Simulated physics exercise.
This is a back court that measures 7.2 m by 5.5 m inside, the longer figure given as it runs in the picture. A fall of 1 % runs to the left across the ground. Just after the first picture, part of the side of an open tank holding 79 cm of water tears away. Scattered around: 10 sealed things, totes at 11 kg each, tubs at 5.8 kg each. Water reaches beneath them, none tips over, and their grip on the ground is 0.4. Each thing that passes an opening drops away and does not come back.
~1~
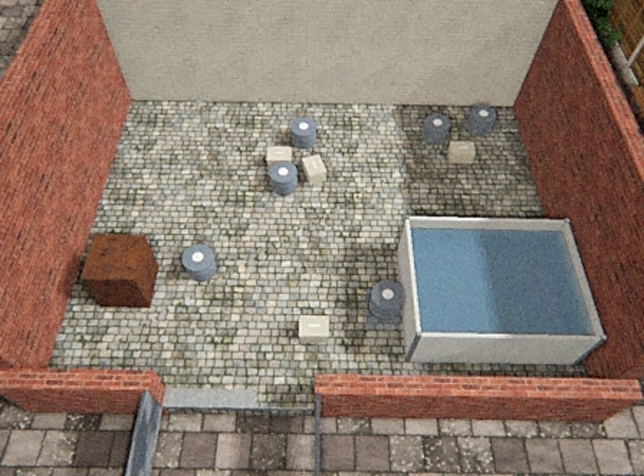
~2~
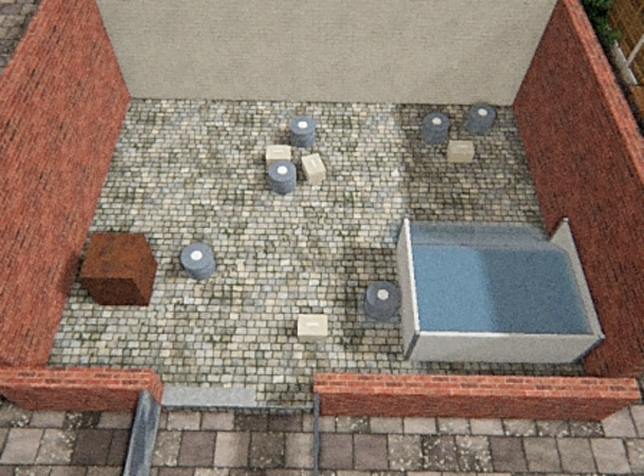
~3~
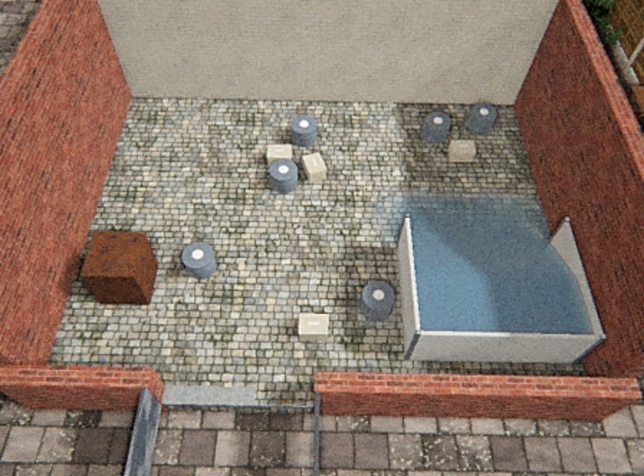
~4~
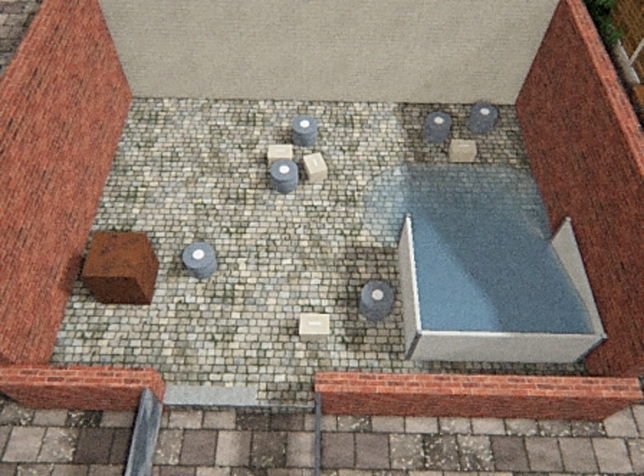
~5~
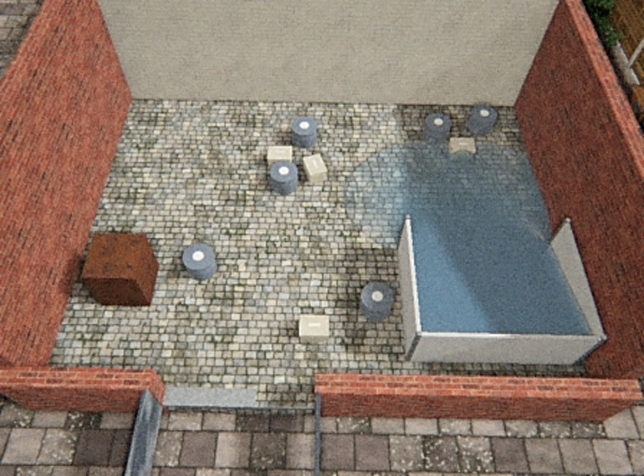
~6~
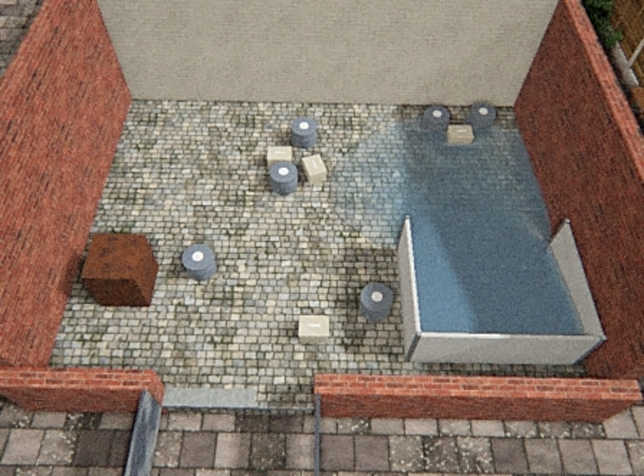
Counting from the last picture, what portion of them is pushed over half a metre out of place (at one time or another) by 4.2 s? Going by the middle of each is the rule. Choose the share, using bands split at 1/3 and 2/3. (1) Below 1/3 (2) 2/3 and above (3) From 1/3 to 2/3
Answer: 2.
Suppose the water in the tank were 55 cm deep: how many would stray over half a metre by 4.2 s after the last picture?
The count would be 7.
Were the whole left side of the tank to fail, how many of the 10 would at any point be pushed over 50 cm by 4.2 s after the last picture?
Then the count would be 5.
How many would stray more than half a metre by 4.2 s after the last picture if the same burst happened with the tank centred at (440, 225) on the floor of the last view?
Then 8 of them would.
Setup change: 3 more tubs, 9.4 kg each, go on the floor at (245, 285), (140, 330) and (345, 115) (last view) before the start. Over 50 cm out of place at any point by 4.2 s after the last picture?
Within it, within it, beyond it.
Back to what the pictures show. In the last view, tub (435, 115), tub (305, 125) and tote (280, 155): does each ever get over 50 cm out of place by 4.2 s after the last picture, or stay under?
Beyond the mark, beyond the mark, beyond the mark.
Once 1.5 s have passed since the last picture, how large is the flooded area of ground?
Roughly 19 m2.
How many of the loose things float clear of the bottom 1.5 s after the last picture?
I count 3.
Then, 0.4 s after the last picture 2 of 10 are over 50 cm from their spots; 3 afloat.
Then, 1.5 s after the last picture 3 of 10 are over 50 cm from their spots; 3 afloat.
Then, 2.8 s after the last picture 7 of 10 are over 50 cm from their spots; 4 afloat.
Then, 4.2 s after the last picture 8 of 10 are over 50 cm from their spots, and 8 have been at some point; 4 afloat.
